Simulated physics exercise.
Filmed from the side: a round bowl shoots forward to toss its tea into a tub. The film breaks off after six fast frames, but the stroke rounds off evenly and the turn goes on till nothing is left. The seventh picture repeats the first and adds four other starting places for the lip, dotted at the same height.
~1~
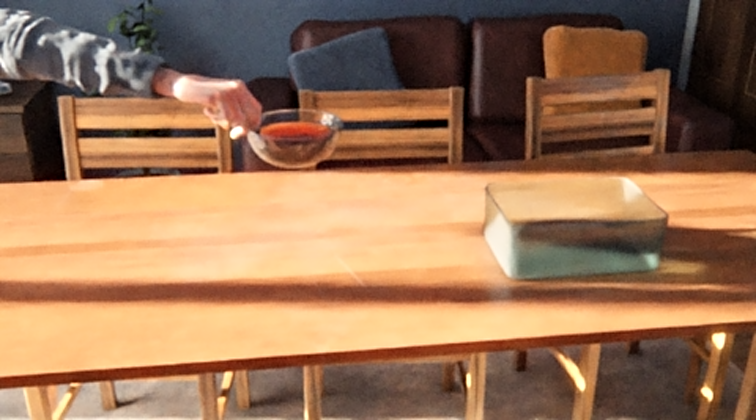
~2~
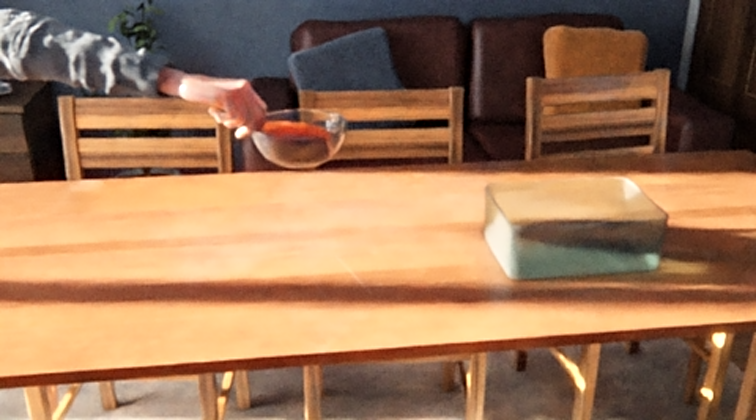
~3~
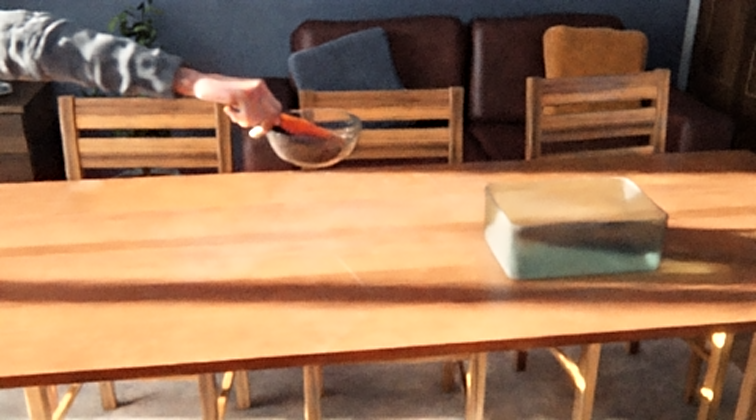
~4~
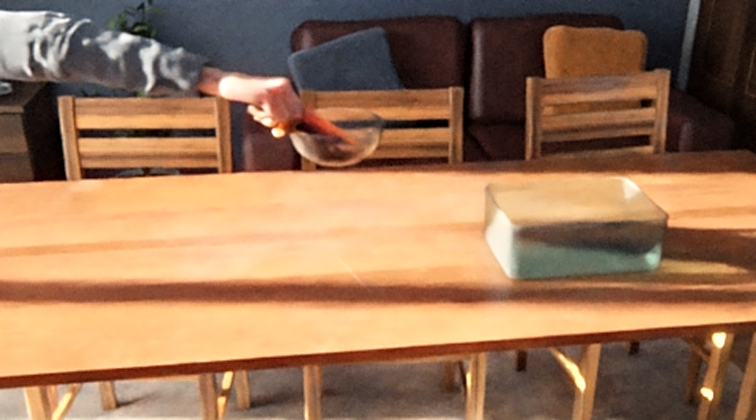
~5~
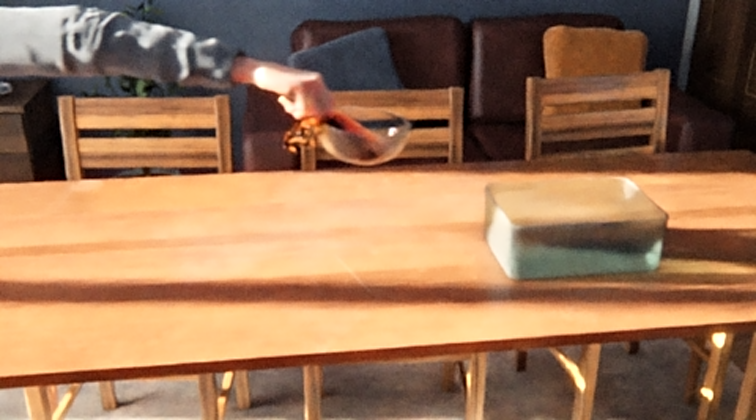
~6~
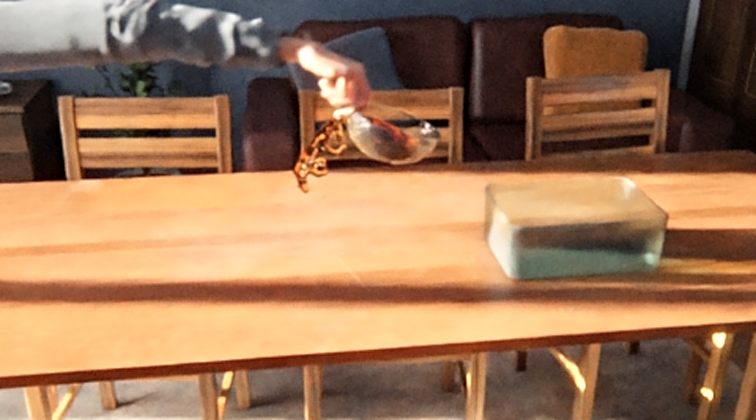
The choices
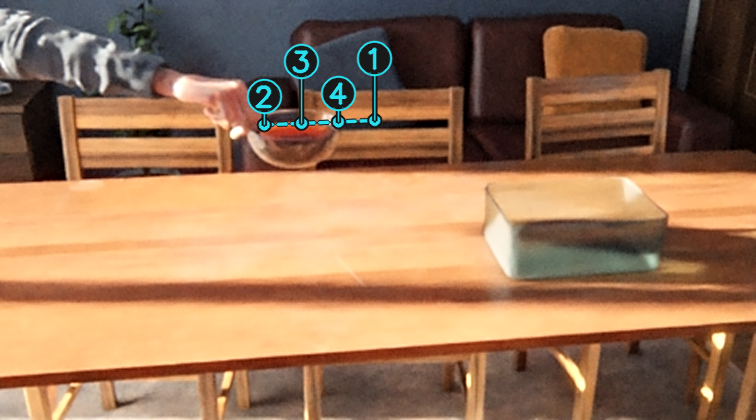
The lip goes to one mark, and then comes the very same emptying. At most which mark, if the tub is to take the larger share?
3.
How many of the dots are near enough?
Three of them.
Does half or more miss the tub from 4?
No.
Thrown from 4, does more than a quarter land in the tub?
Yes, clearly.
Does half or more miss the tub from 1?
No, that is safe.
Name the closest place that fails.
The answer is 2.
In cyan, 1 at (374, 120); 2 at (264, 124); 3 at (301, 123); 4 at (338, 121).
With 1, about 76 % lands in the tub, 20 % falls short and 3 % goes beside or beyond.
With 2, about 35 % lands in the tub, 60 % falls short and 5 % goes beside or beyond.
With 3, about 62 % lands in the tub, 30 % falls short and 8 % goes beside or beyond.
With 4, about 69 % lands in the tub, 22 % falls short and 9 % goes beside or beyond.
